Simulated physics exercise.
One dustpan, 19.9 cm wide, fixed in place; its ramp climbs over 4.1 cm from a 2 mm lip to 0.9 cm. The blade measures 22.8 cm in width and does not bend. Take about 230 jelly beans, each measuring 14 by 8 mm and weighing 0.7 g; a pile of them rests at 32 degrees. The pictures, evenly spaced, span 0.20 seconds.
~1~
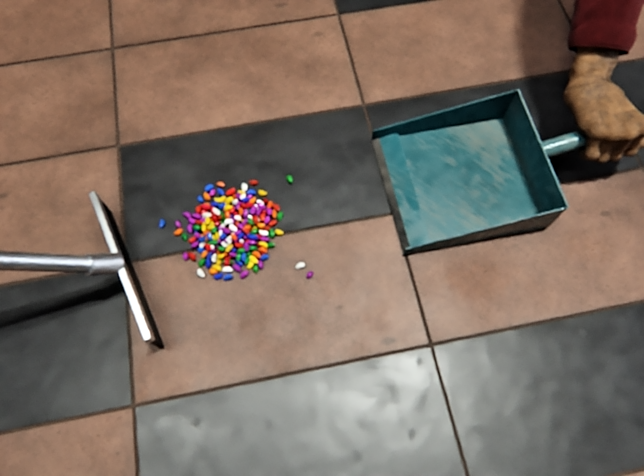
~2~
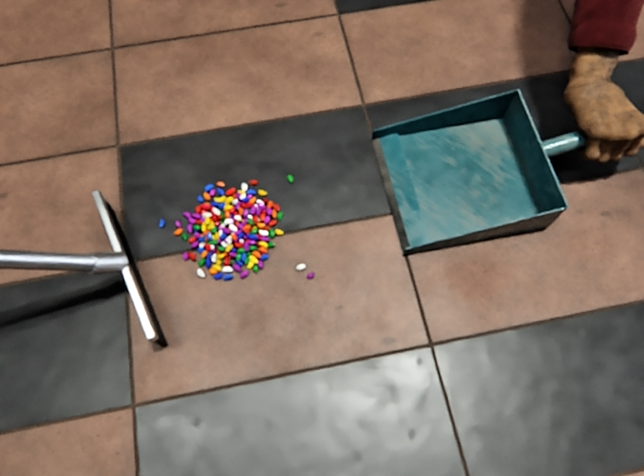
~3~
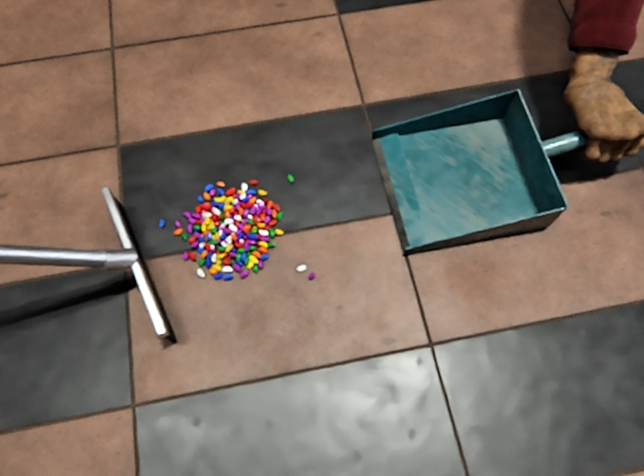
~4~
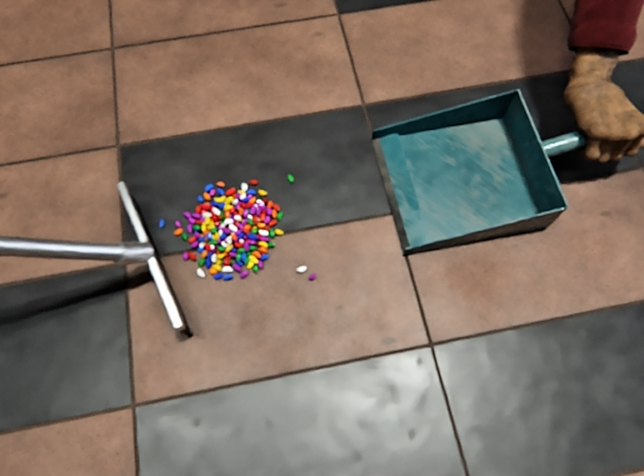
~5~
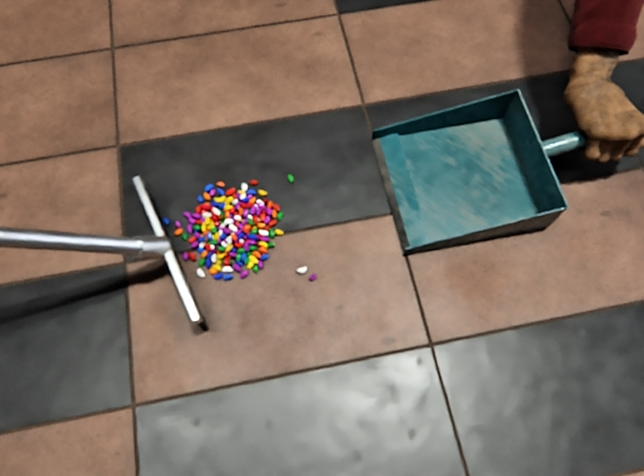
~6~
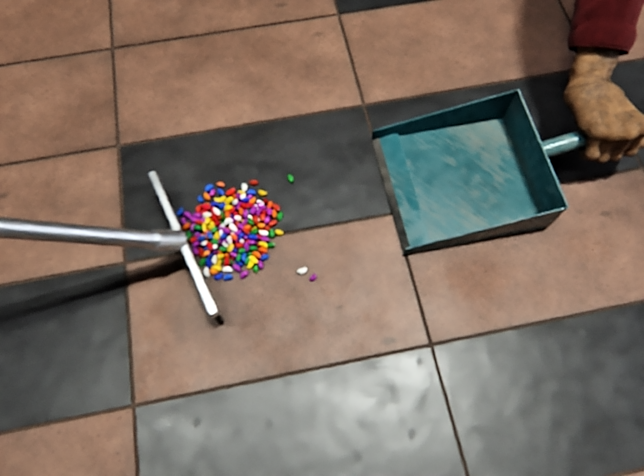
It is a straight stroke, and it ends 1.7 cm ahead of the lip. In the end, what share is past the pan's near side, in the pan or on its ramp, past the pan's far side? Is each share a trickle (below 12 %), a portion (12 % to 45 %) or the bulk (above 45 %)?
Near side: A scattering lands there; pan: A modest portion lands there; far side: A modest portion lands there.
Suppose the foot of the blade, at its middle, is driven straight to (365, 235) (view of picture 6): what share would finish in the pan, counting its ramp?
That would come to near 10 percent.
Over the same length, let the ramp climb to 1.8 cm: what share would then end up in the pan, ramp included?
With that ramp, near 15 per cent.
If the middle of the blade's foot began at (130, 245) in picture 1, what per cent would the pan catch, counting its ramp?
About 25 per cent.
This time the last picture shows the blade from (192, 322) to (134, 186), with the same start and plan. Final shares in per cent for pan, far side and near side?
Final per cent - pan 15, far 20, near 0.
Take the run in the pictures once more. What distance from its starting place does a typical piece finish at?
Roughly 24 centimetres.
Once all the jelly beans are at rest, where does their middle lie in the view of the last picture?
I'd say roughly (371, 173).
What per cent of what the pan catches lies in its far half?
Around 50 percent.
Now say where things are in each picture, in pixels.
In the first frame, blade from (150, 338) to (96, 198), moved 0.0 cm, 0 of the pieces shifted so far; middle of the pieces at (231, 228); pan at (468, 180).
In the second frame, blade from (153, 337) to (99, 197), moved 0.5 cm, 0 of the pieces shifted so far; middle of the pieces at (231, 228).
In the third frame, blade from (164, 333) to (109, 194), moved 1.8 cm, 2 of the pieces shifted so far; middle of the pieces at (231, 228).
In the fourth frame, blade from (180, 326) to (124, 189), moved 4.0 cm, 2 of the pieces shifted so far; middle of the pieces at (231, 228).
In the fifth frame, blade from (197, 320) to (139, 183), moved 6.2 cm, 3 of the pieces shifted so far; middle of the pieces at (231, 228).
In the sixth frame, blade from (214, 313) to (155, 178), moved 8.5 cm, 13 of the pieces shifted so far; middle of the pieces at (231, 228); pan at (468, 180).
Then, 0.23 s after the last picture, middle of the blade 17 cm from the lip; 0 % over the lip, far side 5 %, near side 5 %.
Then, 0.38 s after the last picture, middle of the blade 9 cm from the lip; 0 % over the lip, far side 15 %, near side 0 %.
Then, 0.65 s after the last picture, middle of the blade 5 cm from the lip; 20 % over the lip, far side 20 %, near side 0 %.
In the end, near side 0 %, pan 20 %, far side 20 %, in front of the lip or behind the blade 60 %.
